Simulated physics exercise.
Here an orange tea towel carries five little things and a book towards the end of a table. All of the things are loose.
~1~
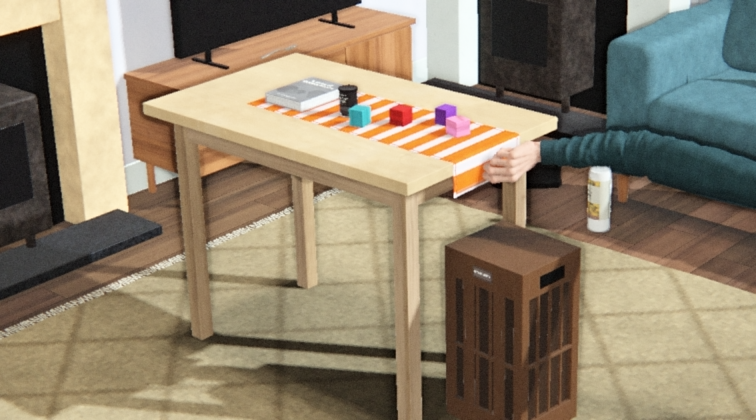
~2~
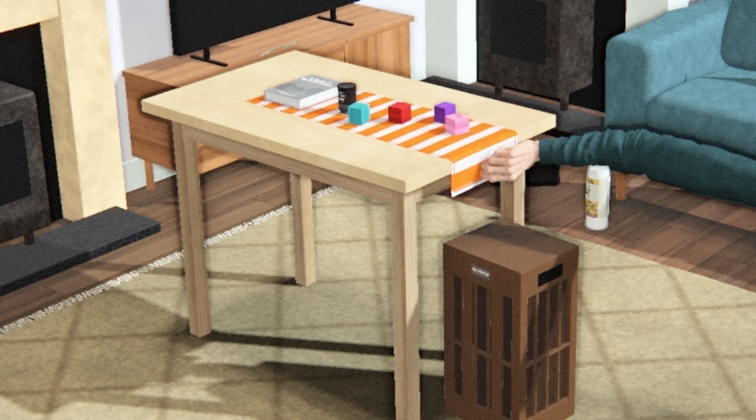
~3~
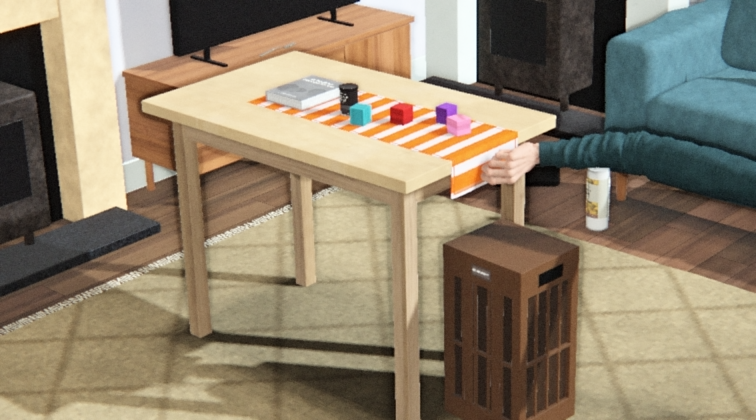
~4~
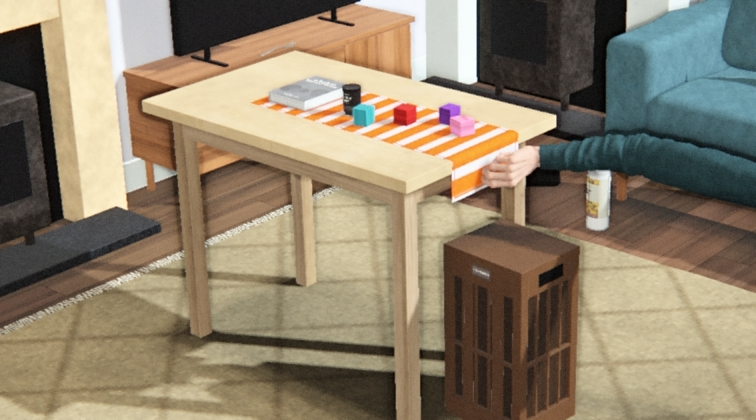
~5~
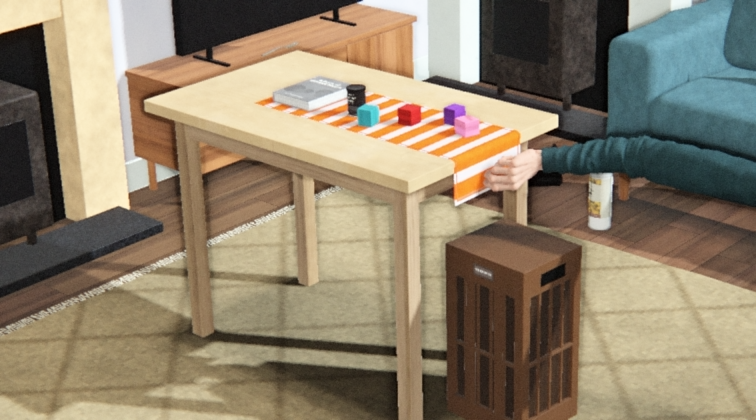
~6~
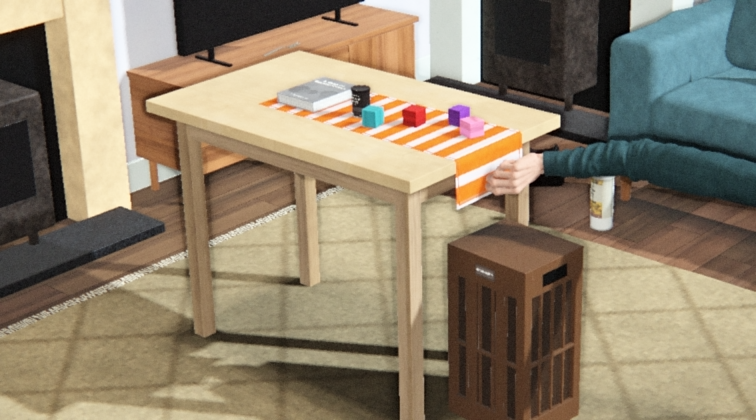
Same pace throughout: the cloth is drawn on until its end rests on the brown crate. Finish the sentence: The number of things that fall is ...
The number of things that fall is one.
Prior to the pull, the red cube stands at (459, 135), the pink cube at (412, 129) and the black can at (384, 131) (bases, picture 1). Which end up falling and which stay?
Looking at each one, the red cube drops away, the pink cube remains in position and the black can remains in position.
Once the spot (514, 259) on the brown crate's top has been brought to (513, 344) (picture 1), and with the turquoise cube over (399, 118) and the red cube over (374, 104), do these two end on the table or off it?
In the end the turquoise cube gets dislodged; meanwhile the red cube rides it out.
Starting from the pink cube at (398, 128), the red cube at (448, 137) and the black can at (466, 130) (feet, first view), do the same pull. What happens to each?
The pink cube stays put; the red cube ends up off; the black can ends up off.
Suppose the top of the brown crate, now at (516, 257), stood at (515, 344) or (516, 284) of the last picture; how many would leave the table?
First case 4, second case 2.
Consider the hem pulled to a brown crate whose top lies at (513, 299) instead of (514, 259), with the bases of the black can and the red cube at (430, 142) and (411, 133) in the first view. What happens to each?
As for the black can, it leaves the top; as for the red cube, it leaves the top.
Early on, hem near (490, 210); all still up.
Midway, hem on the crate; pink cube gone.
Finally, hem on the crate; pink cube gone. The table loses one.
